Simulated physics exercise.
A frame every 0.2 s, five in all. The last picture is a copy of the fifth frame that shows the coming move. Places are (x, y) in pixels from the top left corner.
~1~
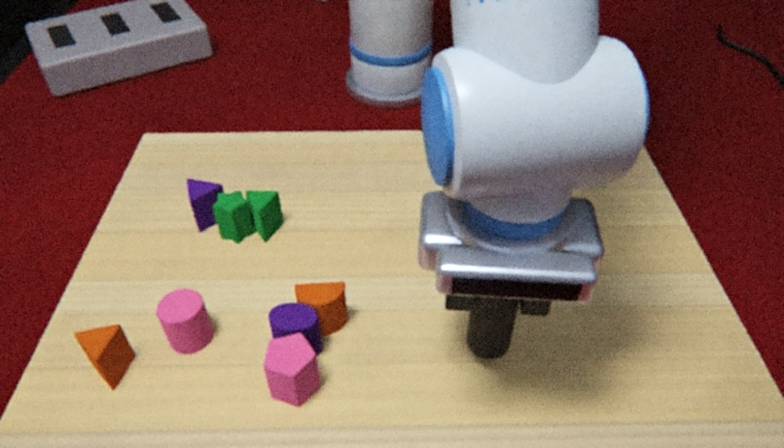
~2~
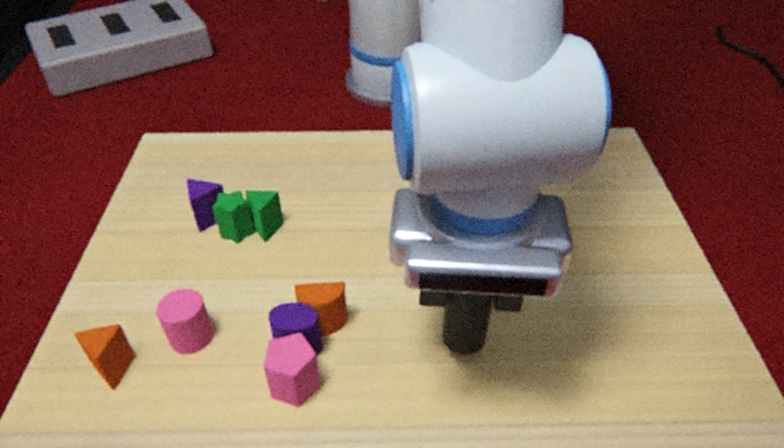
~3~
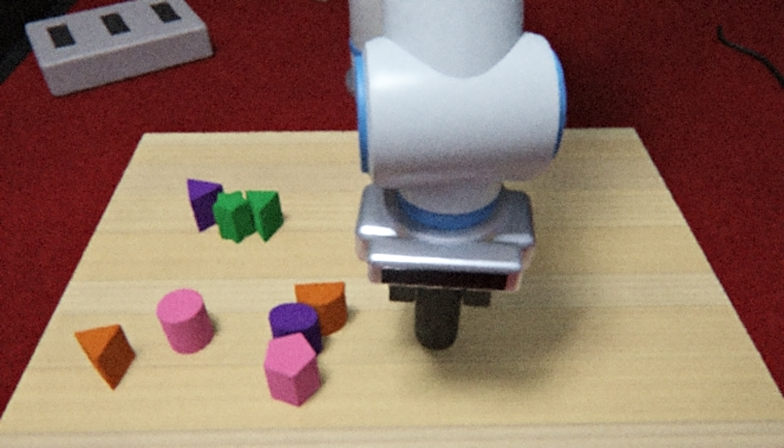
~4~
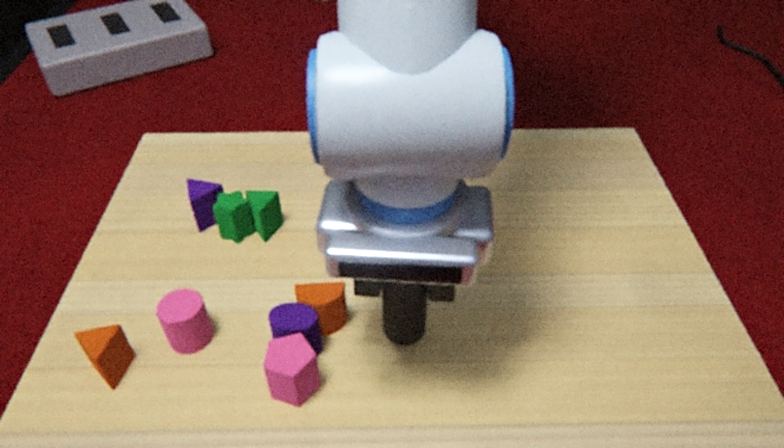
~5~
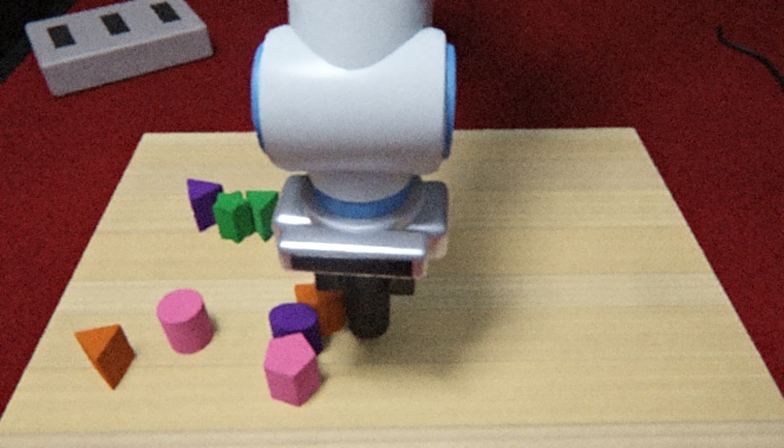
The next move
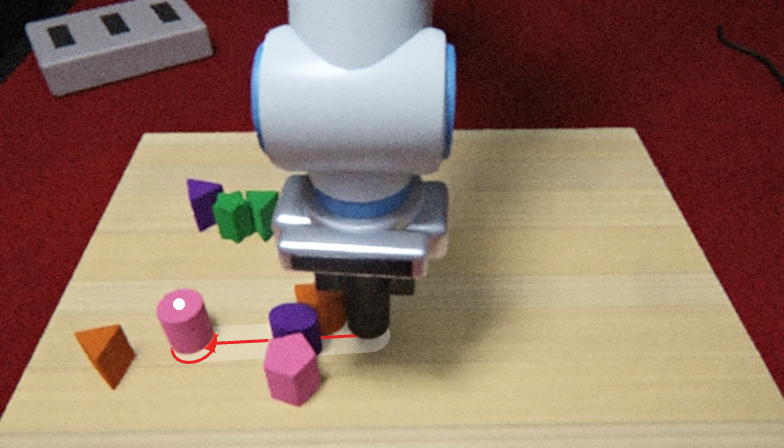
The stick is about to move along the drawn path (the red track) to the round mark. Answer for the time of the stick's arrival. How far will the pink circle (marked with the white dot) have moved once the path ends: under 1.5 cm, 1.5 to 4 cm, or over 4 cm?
Middling, 1.5 to 4 cm.
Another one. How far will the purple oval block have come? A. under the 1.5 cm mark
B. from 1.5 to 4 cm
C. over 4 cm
(C)
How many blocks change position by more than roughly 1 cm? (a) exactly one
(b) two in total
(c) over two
c.
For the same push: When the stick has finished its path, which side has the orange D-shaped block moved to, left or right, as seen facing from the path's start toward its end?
Its sideways move is to the right.
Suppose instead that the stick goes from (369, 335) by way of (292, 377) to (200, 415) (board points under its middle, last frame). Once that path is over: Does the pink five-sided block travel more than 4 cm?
Answer: Yes.
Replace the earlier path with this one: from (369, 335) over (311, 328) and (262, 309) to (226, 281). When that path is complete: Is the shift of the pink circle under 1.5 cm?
Short answer: Yes.
Drawn move, straight from (369, 335) to (194, 344); the dot is on the pink circle.
On the path given first. One third of the way, stick at (309, 326); purple oval block at (260, 320); orange D-shaped block at (279, 283), turned 25° clockwise.
Two thirds of the way, stick at (248, 329); purple oval block at (198, 332), turned 35° anticlockwise; orange D-shaped block at (264, 278), turned 40° clockwise.
At the end, stick at (189, 332); pink circle at (143, 301); pink five-sided block still; purple oval block at (151, 349), turned 90° anticlockwise; orange D-shaped block at (264, 278), turned 40° clockwise.
